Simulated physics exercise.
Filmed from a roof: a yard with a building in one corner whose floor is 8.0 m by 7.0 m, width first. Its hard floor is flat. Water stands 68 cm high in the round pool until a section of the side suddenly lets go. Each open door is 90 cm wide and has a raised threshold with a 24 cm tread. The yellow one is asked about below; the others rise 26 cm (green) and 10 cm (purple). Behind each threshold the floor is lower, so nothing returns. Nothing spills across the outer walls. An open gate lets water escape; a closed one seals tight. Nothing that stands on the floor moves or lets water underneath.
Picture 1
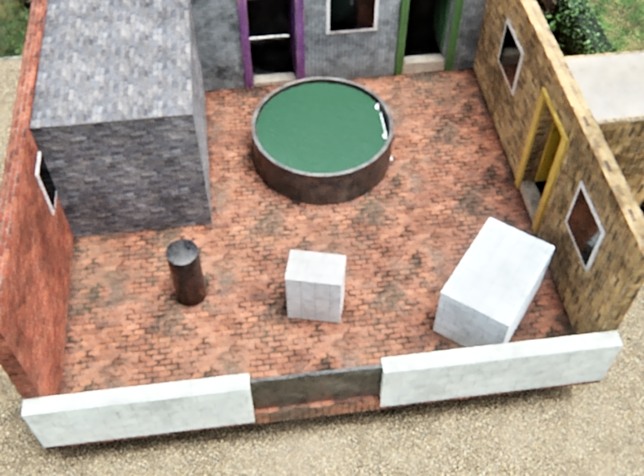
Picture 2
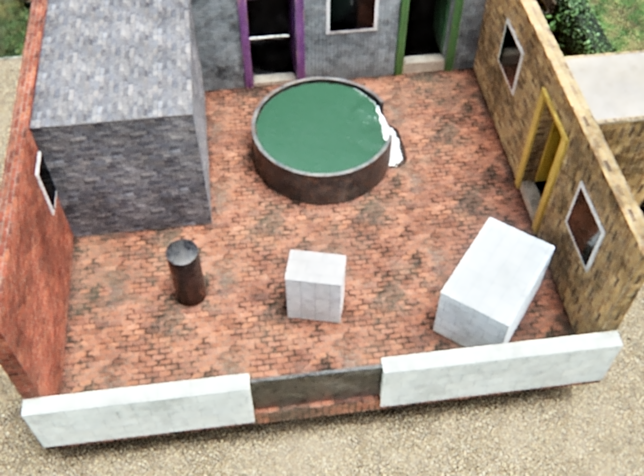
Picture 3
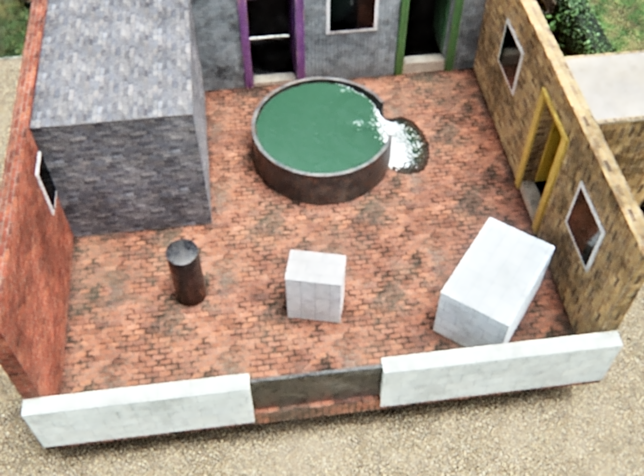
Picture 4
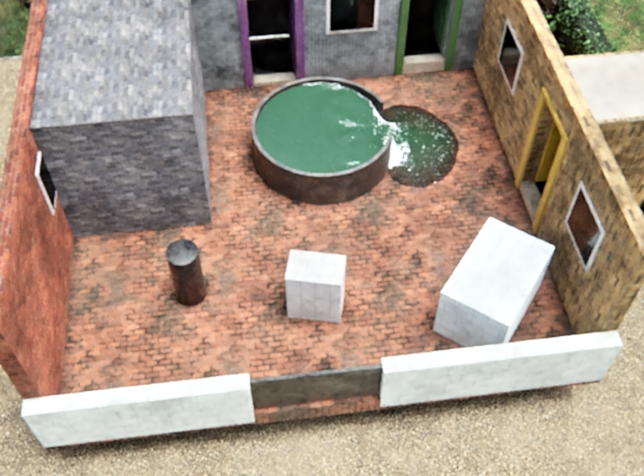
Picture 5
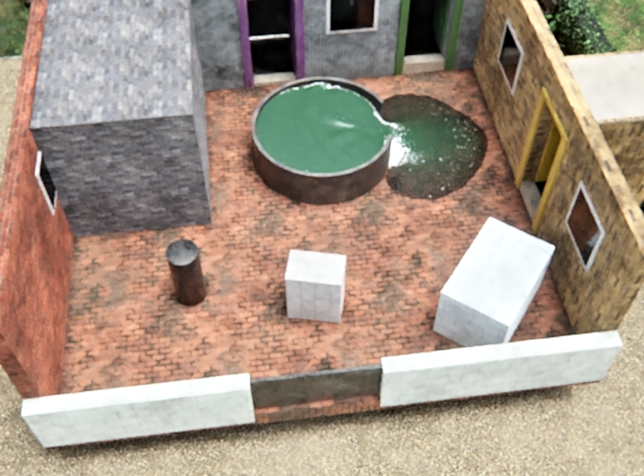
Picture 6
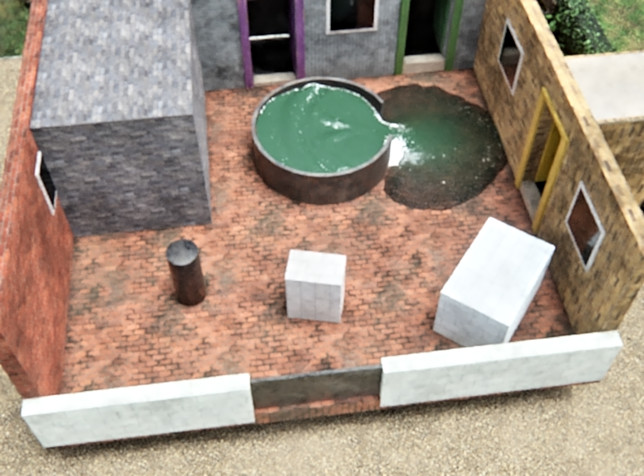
In the video, a round pool of green water stands in a brick-paved, walled yard, then water pours out through a gap in its right side and spreads across the floor in a widening dark puddle toward the right wall.
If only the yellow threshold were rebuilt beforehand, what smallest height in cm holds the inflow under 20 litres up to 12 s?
About 12.5 cm.
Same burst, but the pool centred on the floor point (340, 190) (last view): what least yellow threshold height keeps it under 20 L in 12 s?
Then roughly 26 cm.
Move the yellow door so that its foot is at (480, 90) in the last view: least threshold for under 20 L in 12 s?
About 24 cm.
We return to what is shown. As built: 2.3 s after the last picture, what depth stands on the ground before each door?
In cm: Green 18, purple 0, yellow 15.
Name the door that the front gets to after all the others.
Last comes the purple one.
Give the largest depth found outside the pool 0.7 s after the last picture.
Roughly 34 cm.
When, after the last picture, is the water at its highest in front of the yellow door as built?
Near 1.4 s.
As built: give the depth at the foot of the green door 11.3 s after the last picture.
Roughly 8.0 cm deep.
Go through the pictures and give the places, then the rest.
The first frame shows still water, 68 cm deep, in the round pool at (322, 127); the yellow door at (539, 169) is dry.
In the second frame, water pours out at (387, 139) and has run 0.3 m, to (395, 131); about 6 cm deep outside, 68 cm at the back.
In the third frame, water pours out at (387, 140) and has run 0.7 m, to (421, 138); about 9 cm deep outside, 68 cm at the back.
In the fourth frame, the front is at (453, 139), 1.3 m from the gap at (387, 140); 2.1 m2 of floor is wet, 68 cm left at the back.
In the fifth frame, the front is at (479, 132), 1.9 m from the gap at (387, 139); 3.7 m2 of floor is wet, 68 cm left at the back.
In the sixth frame, the front is at (492, 118), 2.3 m from the gap at (387, 139); 5.0 m2 of floor is wet, 67 cm left at the back; 0.9 m in a straight line remain to the yellow door at (539, 169).
Then, 0.7 s after the last picture water covers 20 % of the floor, deepest (34 cm) near (497, 139); 14 cm at the yellow door, 0 litres in over its 20 cm threshold.
Then, 2.3 s after the last picture water covers 30 % of the floor, deepest (31 cm) near (549, 276); 15 cm at the yellow door, 0 litres in over its 20 cm threshold.
Then, 11.3 s after the last picture water covers 95 % of the floor, deepest (14 cm) near (570, 362); 10 cm at the yellow door, 0 litres in over its 20 cm threshold.
At the yellow door as built, the water peaked near 19 cm, 1.3 s after the last picture.
With a threshold of 11.5 cm, 28 litres would have come in within the 12 s; with 13.5 cm, 13 litres. So under 20 litres takes about 12.5 cm.
